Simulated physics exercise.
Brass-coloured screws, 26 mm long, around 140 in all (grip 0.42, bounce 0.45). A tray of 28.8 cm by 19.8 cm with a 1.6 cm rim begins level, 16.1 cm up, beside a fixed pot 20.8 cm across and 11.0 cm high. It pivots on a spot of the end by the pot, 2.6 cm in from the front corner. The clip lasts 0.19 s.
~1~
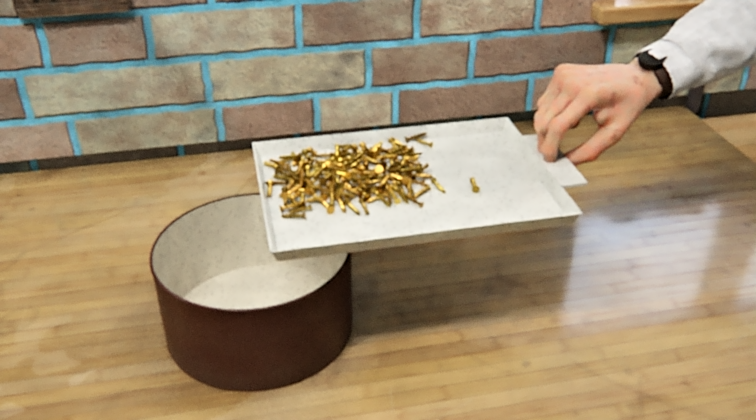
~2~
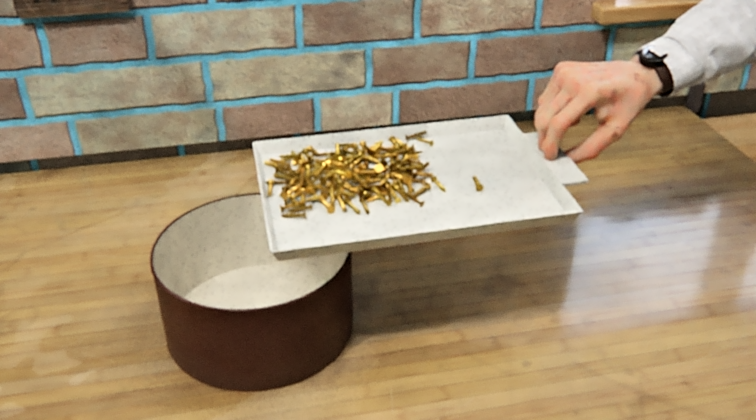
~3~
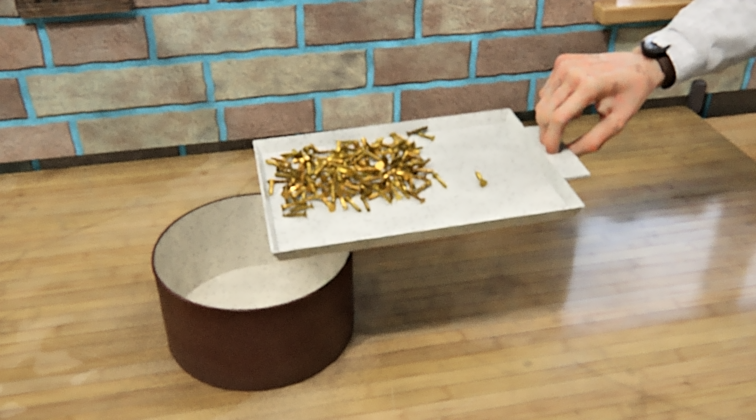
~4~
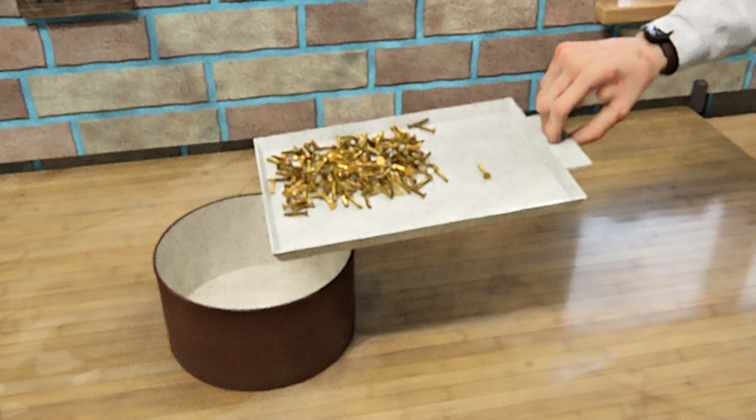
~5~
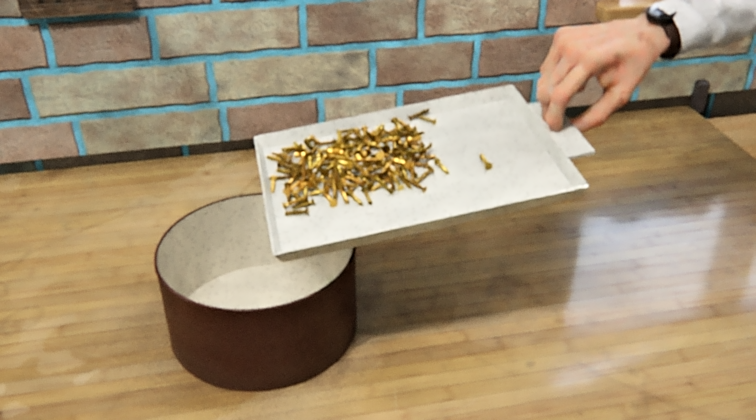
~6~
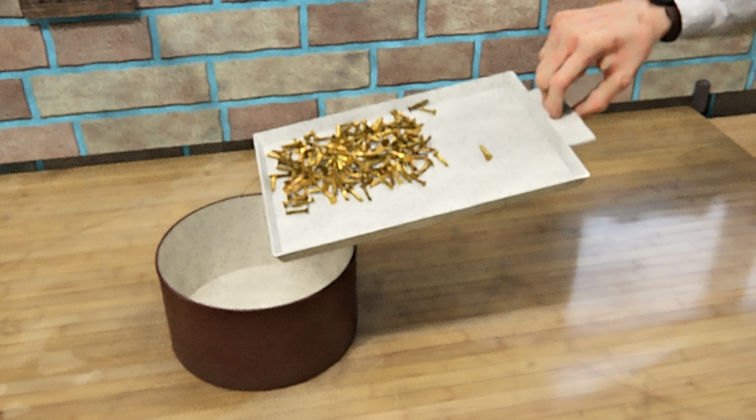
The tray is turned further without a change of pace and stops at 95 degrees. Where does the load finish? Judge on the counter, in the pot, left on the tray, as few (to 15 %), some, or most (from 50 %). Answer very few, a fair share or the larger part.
On the counter: A fair share; in the pot: The larger part; left on the tray: Very few.
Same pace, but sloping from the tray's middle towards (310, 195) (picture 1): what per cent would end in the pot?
Some 95 per cent.
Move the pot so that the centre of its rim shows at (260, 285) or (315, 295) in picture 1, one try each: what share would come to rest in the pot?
Some 100 and 75 per cent.
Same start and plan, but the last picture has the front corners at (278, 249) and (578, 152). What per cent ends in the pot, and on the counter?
Pot 95, counter 5.
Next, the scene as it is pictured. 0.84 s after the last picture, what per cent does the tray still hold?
About 25 per cent.
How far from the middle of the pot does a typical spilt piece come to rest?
Some 16 cm.
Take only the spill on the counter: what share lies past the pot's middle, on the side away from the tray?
Roughly 80 per cent.
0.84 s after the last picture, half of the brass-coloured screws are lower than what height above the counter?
Some 6 cm.
Then, 0.51 s after the last picture, tilt 51 degrees; the tray holds 100 %, the pot 0 %.
Then, 0.84 s after the last picture, tilt 77 degrees; the tray holds 25 %, the pot 40 %.
Then, 1.27 s after the last picture, tilt 95 degrees; the tray holds 0 %, the pot 70 %.
In the end, counter 30 %, pot 70 %, tray 0 %.
